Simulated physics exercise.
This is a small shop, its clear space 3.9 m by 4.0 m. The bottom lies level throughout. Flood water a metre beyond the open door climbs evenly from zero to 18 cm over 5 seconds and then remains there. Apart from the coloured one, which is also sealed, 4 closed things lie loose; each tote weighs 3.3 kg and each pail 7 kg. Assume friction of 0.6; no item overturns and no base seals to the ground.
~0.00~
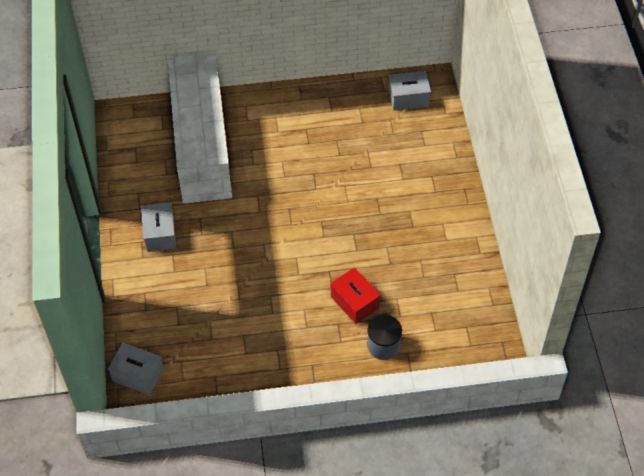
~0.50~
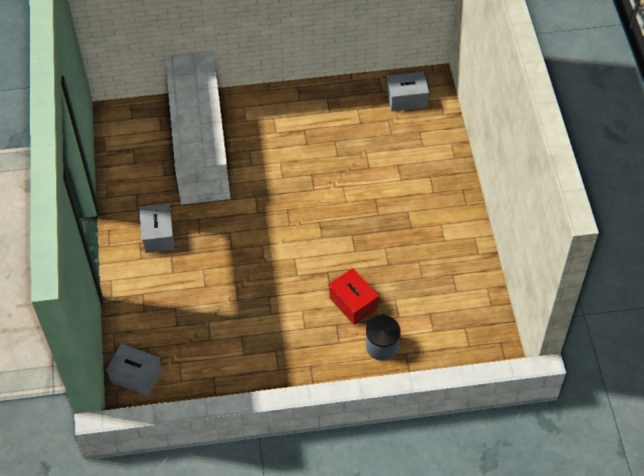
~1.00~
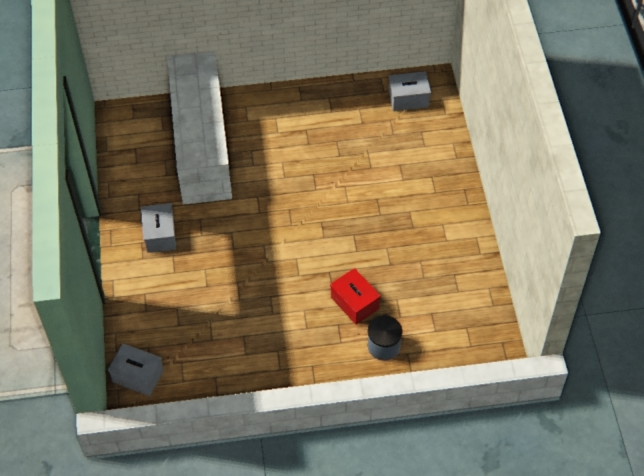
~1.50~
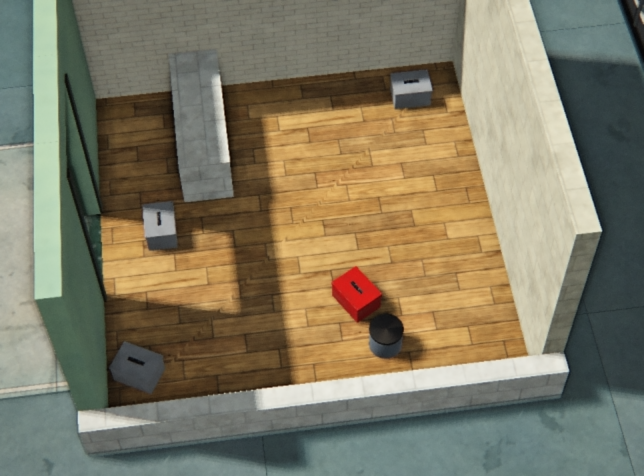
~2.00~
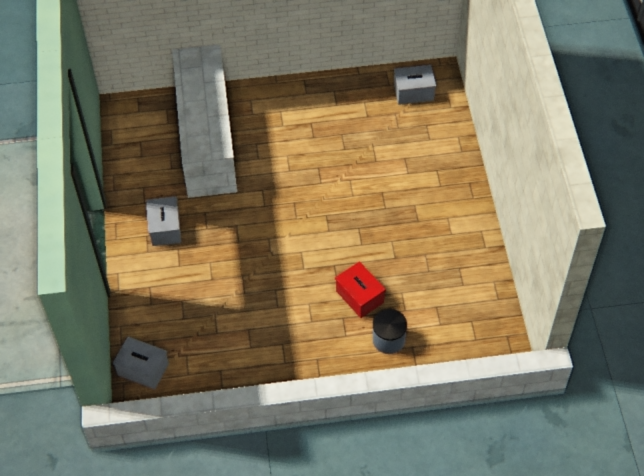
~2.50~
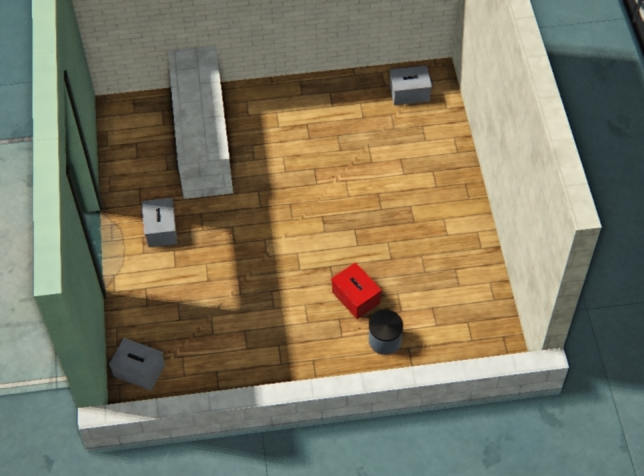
A small roofless room with a wooden floor held a red box, three gray boxes and a dark round container, all staying put while the view shifted slightly and the ground outside turned bluish.
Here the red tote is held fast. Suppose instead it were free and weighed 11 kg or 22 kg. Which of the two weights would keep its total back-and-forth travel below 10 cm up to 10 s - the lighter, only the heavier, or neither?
The lighter one already.
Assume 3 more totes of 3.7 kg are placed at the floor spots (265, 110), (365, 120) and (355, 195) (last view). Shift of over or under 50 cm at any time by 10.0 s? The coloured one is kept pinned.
In the order given, within the mark, then within the mark, and last beyond the mark.
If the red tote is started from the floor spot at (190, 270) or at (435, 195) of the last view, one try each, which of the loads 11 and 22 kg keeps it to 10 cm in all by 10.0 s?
For the first spot only the heavier suffices, for the second the lighter suffices.
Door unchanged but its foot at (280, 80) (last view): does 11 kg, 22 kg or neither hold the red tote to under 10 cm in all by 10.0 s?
Lab note: Lower mass sufficient.
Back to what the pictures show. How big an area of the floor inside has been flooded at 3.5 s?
About 1.0 m2 is covered.
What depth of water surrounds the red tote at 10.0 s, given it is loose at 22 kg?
About 5 cm.
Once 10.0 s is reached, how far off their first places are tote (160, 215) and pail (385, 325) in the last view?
Shifts: 350 cm / 0 cm.
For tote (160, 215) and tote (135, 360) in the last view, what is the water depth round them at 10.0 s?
Around 6 cm and 2 cm.
After 3.5 s the red tote would be 0 cm from its start with 11 kg and 0 cm from its start with 22 kg; 0 cm of water round it then.
After 4.5 s the red tote would be 0 cm from its start with 11 kg and 0 cm from its start with 22 kg; 0 cm of water round it then.
After 7.0 s the red tote would be 0 cm from its start with 11 kg and 0 cm from its start with 22 kg; 4 cm of water round it then.
After 10.0 s the red tote would be 0 cm from its start with 11 kg and 0 cm from its start with 22 kg; 5 cm of water round it then.
